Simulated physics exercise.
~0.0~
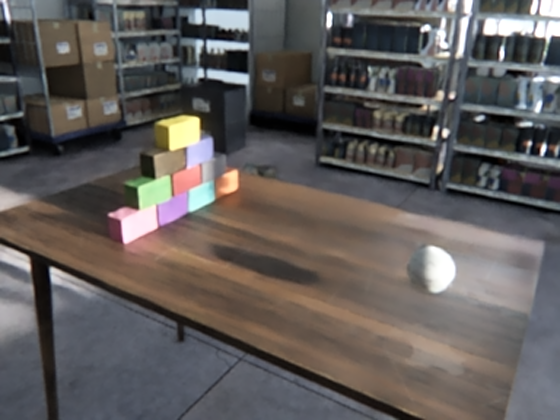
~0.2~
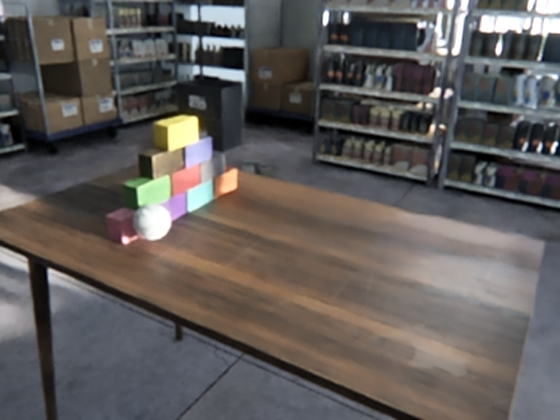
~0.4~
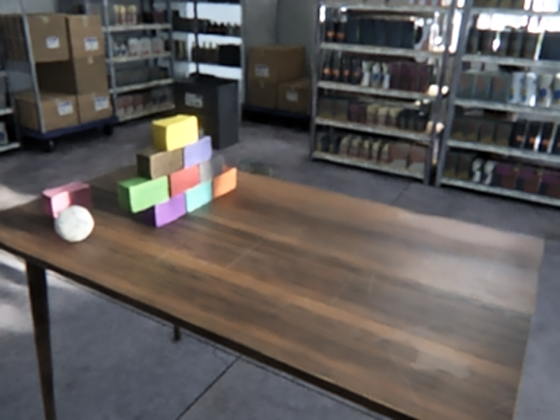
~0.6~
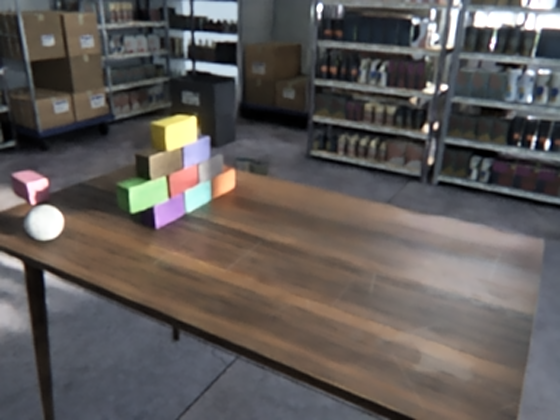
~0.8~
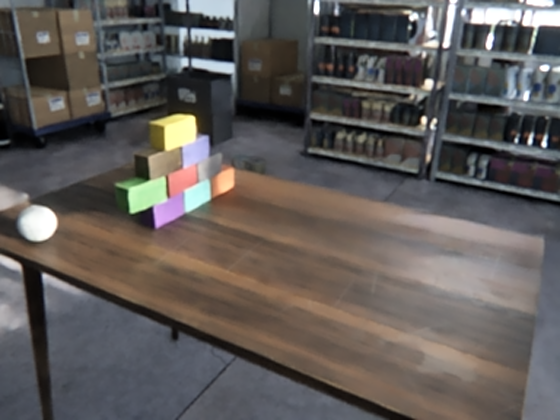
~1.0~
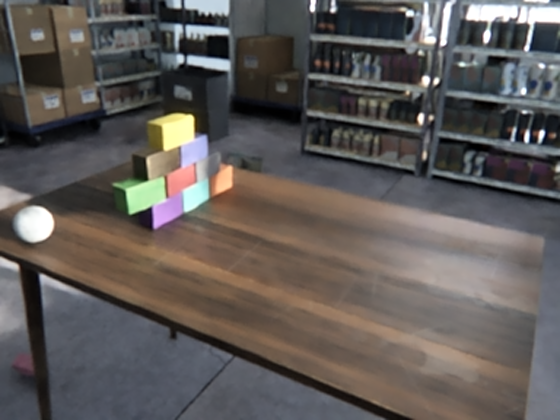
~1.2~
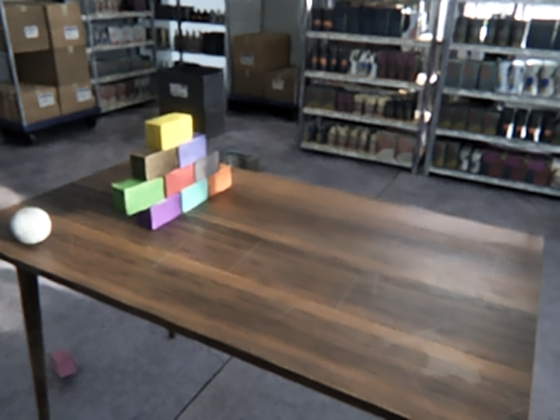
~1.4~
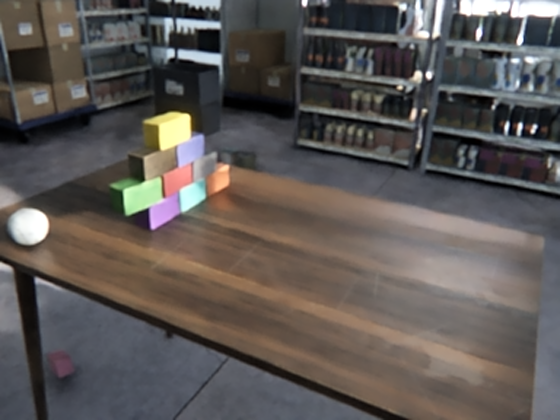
The clip opens on a wooden table in a storeroom, with a small stepped pile of colourful blocks toward the left and a white ball above the tabletop at the right. The ball travels left across the table and reaches the pink block at the pile's lower left end. The pink block is knocked away to the left, with the ball following close behind. The block goes over the table's edge and drops to the floor, while the ball slows near the left edge. At the end, the pink block lies on the floor, the ball rests on the table, and the remaining blocks still stand stacked.
